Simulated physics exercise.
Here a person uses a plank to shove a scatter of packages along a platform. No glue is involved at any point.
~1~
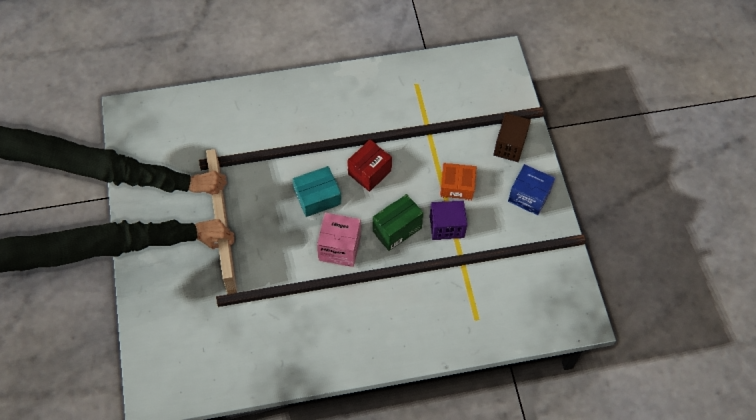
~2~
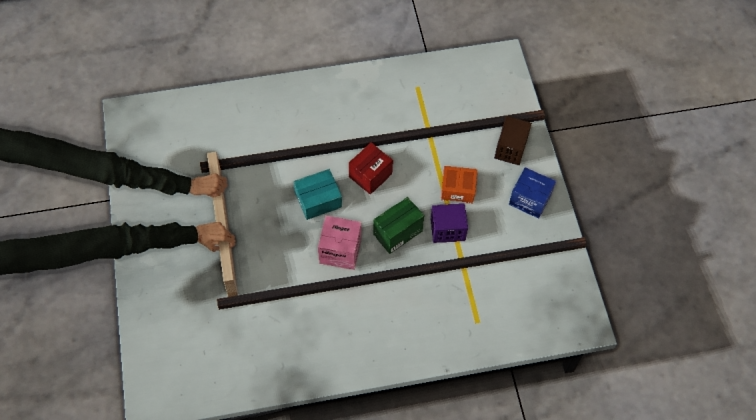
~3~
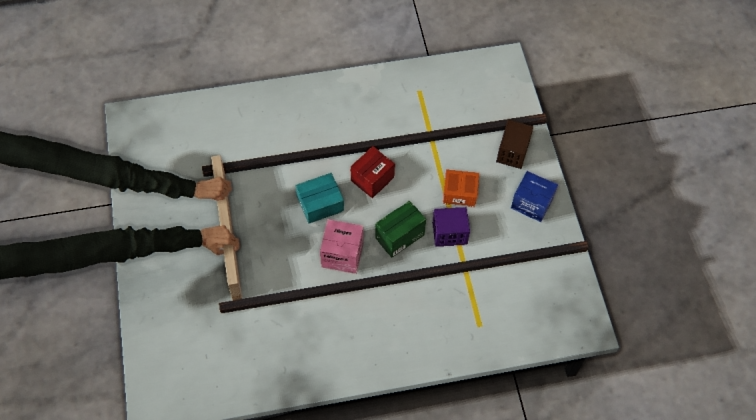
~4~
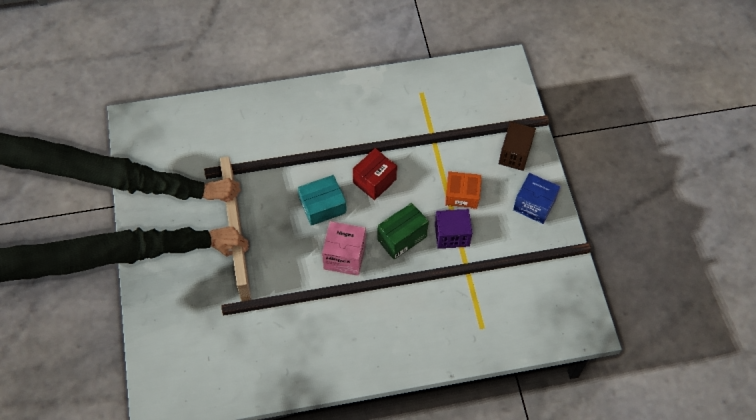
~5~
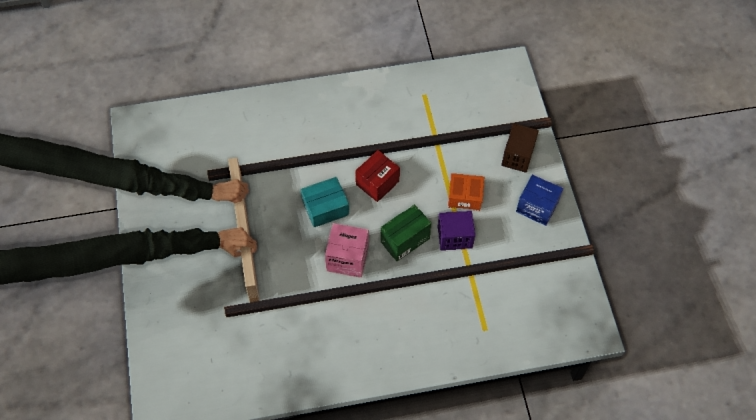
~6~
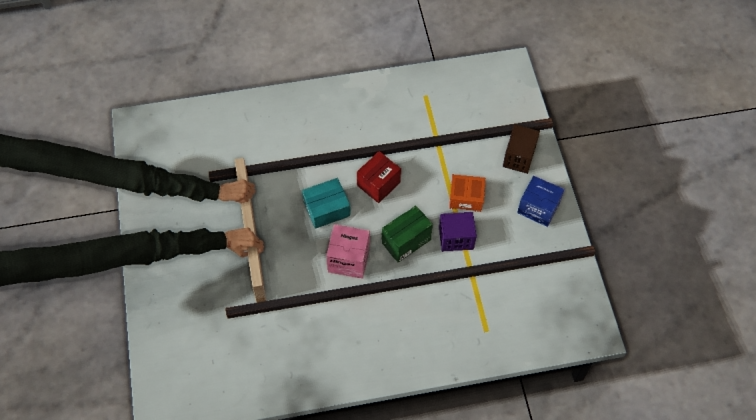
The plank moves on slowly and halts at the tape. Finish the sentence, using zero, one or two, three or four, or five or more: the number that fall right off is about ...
The number that fall right off is about zero.
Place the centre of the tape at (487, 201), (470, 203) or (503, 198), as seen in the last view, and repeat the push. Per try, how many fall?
In order, 1, 0 and 2.
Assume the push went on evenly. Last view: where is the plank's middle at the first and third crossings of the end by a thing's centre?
First: Around (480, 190). Next: Around (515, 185).
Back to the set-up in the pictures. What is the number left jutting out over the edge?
Number: 0.
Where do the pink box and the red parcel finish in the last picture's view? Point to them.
Positions - first (480, 225), then (457, 151).
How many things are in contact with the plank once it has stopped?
Count: 3.
A little later, none off yet; blue box at rest near (541, 201); brown crate at rest near (521, 149); orange tote at rest near (467, 193).
When it is over, the number that fall off is zero.
